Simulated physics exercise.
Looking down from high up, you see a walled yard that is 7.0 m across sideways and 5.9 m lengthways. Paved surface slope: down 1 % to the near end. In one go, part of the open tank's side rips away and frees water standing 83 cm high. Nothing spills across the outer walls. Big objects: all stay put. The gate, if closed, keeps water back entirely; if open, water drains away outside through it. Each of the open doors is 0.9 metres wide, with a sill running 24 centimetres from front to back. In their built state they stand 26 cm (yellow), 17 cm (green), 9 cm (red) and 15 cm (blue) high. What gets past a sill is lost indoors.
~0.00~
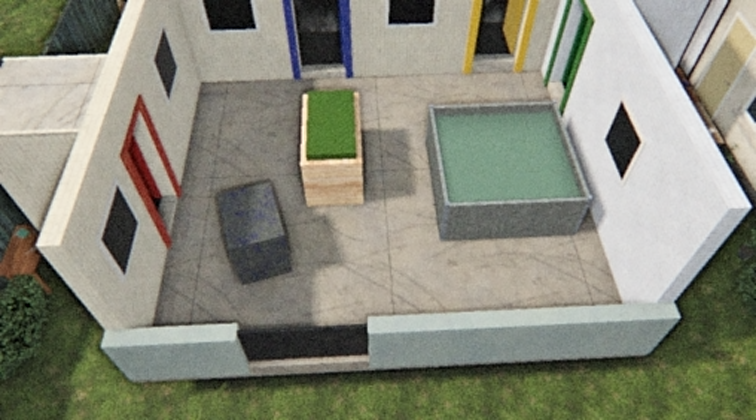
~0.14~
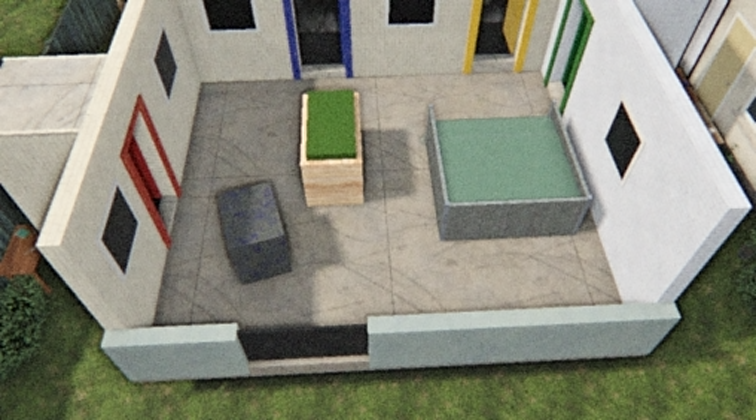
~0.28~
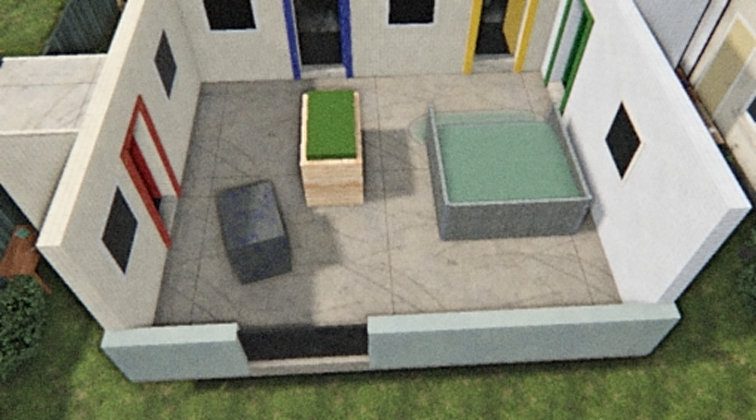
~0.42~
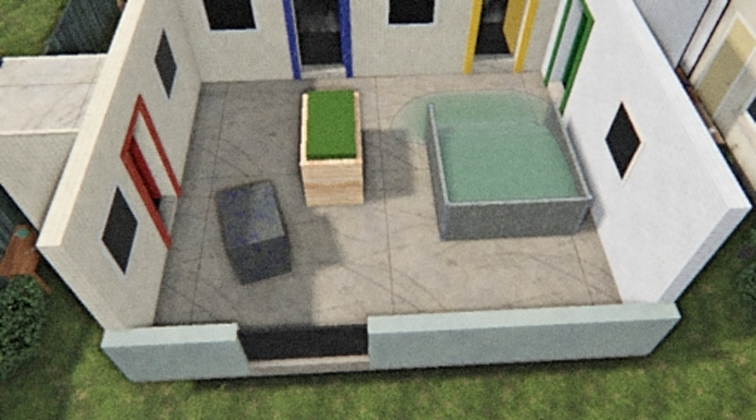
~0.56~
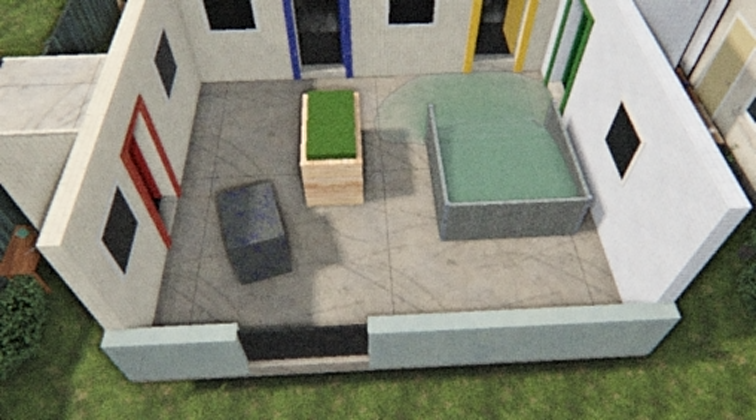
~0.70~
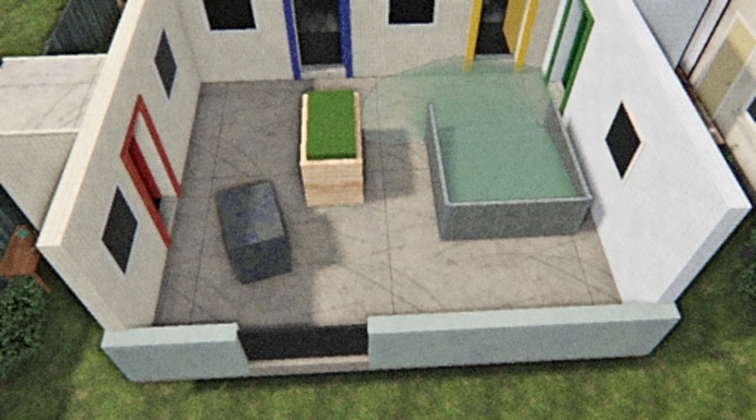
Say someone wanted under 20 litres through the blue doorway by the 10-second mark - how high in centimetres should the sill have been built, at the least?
They should have built it at least 8.5 cm high.
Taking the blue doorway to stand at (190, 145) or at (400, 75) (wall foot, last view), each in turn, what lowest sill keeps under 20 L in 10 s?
Roughly 19 cm for the first and 31 cm for the second.
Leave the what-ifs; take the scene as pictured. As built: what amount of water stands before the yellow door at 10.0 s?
Lab note: Depth approx. 10.0 cm.
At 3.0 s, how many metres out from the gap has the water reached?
I make it some 5.8 m.
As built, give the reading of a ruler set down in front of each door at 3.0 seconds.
Lab note, depth in cm: Yellow 29; green 31; red 0; blue 13.
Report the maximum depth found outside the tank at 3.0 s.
I'd estimate roughly 32 cm.
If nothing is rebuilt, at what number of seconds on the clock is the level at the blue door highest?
Crest at t of about 2.0 s.
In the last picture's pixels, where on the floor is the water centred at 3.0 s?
(433, 127) or so.
After 1.4 s water covers 20 % of the floor, deepest (56 cm) near (503, 81); 9 cm at the blue door, 0 litres in over its 15 cm sill.
After 3.0 s water covers 45 % of the floor, deepest (32 cm) near (536, 74); 13 cm at the blue door, 0 litres in over its 15 cm sill.
After 10.0 s water covers 95 % of the floor, deepest (16 cm) near (147, 356); 9 cm at the blue door, 1 litre in over its 15 cm sill.
At the blue door as built, the water arrived by 1.3 s and peaked near 15 cm at 2.0 s.
Run again over the same 10 s with other heights there, 37 litres in over 7 cm, 14 litres over 9.5 cm. The limit of 20 litres is kept from about 8.5 cm up.
